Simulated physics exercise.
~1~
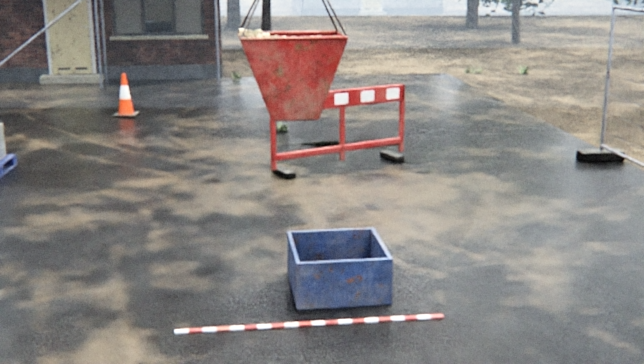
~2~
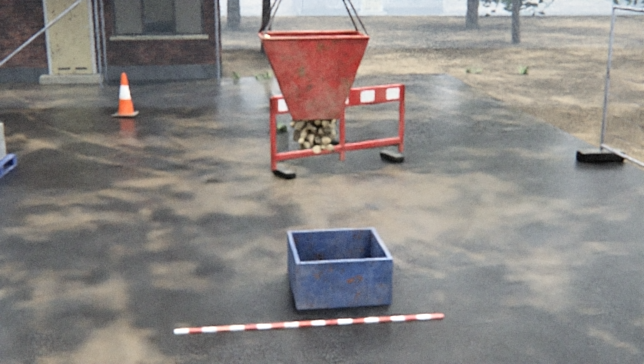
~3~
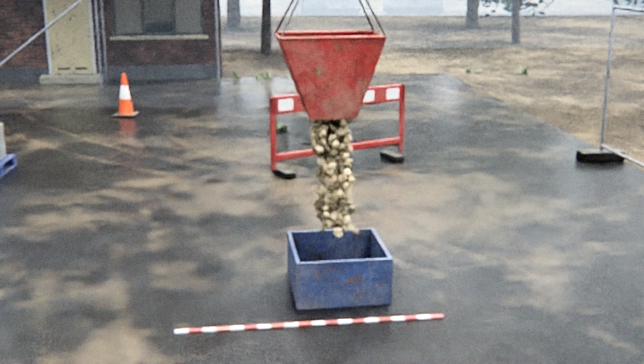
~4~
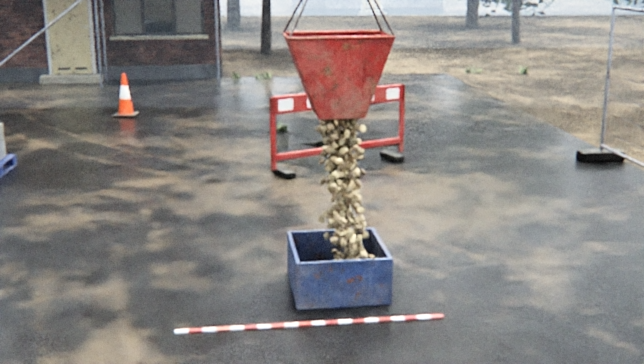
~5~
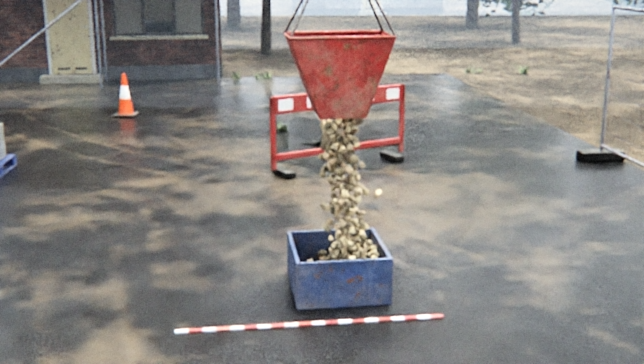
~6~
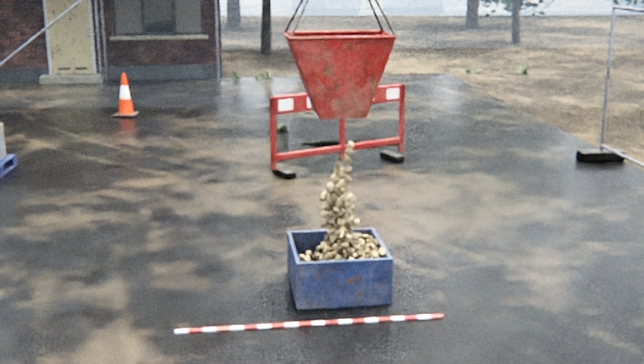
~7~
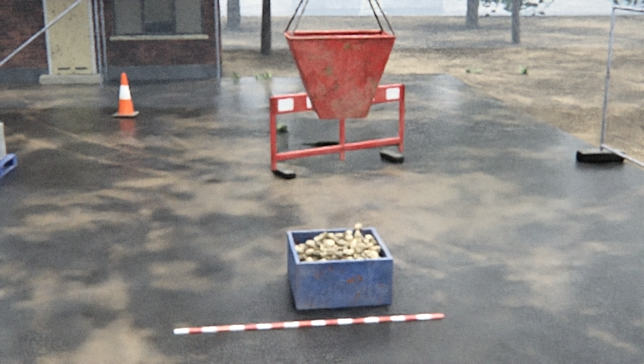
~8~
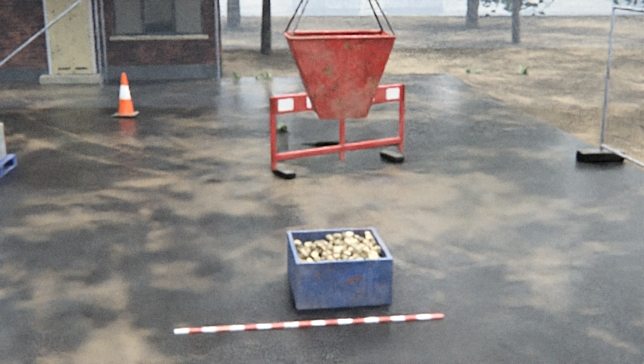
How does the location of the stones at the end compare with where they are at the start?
At the start the stones are up in the hanging red skip, and by the end they lie lower down and a little farther right, in the blue bin on the ground.
